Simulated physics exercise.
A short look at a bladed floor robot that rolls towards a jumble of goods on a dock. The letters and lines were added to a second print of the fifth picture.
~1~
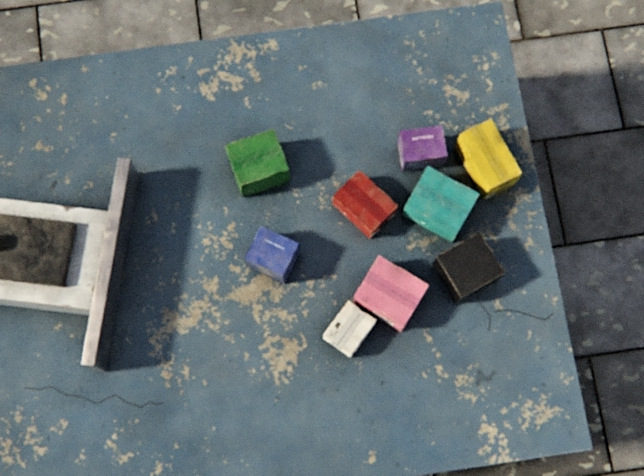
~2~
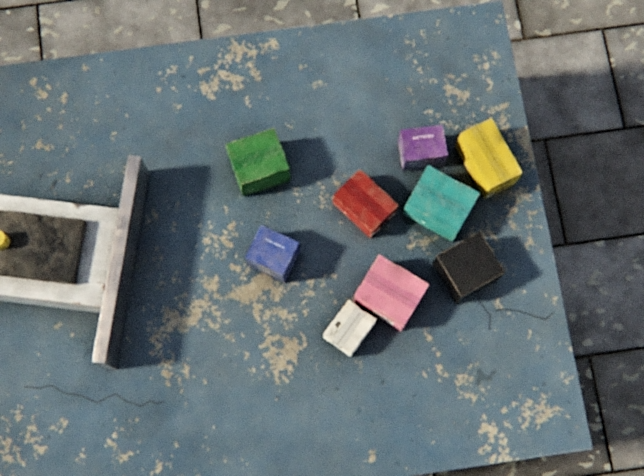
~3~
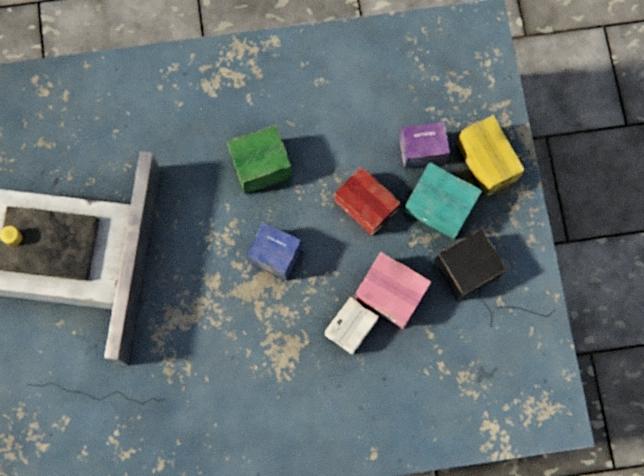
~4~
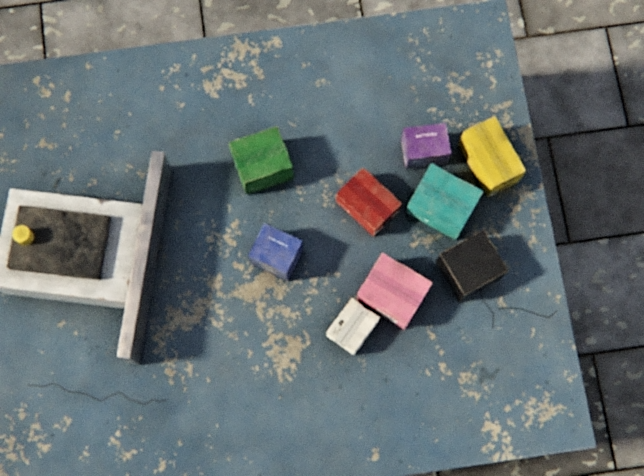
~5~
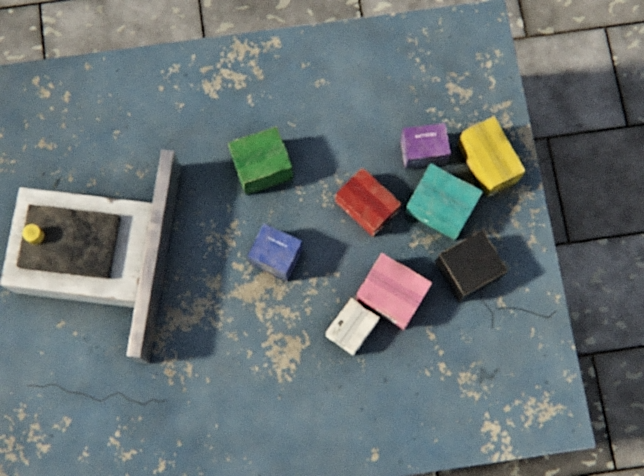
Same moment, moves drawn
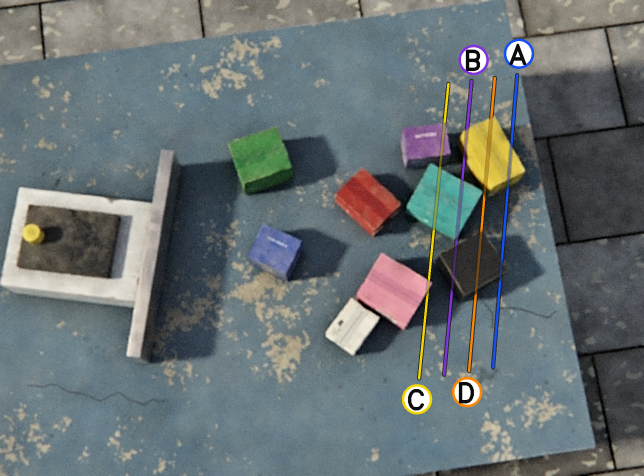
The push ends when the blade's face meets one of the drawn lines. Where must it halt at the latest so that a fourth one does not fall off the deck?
D is the last line within the limit.
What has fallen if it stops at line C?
The yellow box goes over.
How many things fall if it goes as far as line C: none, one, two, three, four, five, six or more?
By then, one.
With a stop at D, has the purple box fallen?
Yes.
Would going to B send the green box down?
No.
On the copy, A at (506, 216); B at (459, 223); C at (434, 226); D at (483, 219).
On D. First, robot (197, 226); green box (317, 163); blue box (300, 247).
Then, robot (315, 209); yellow box (525, 151); turquoise parcel (492, 191).
Finally, robot (410, 196); turquoise parcel over the edge; yellow box over the edge; three fallen.
By contrast, A drops five; B is within the limit but short; C is within the limit but short.
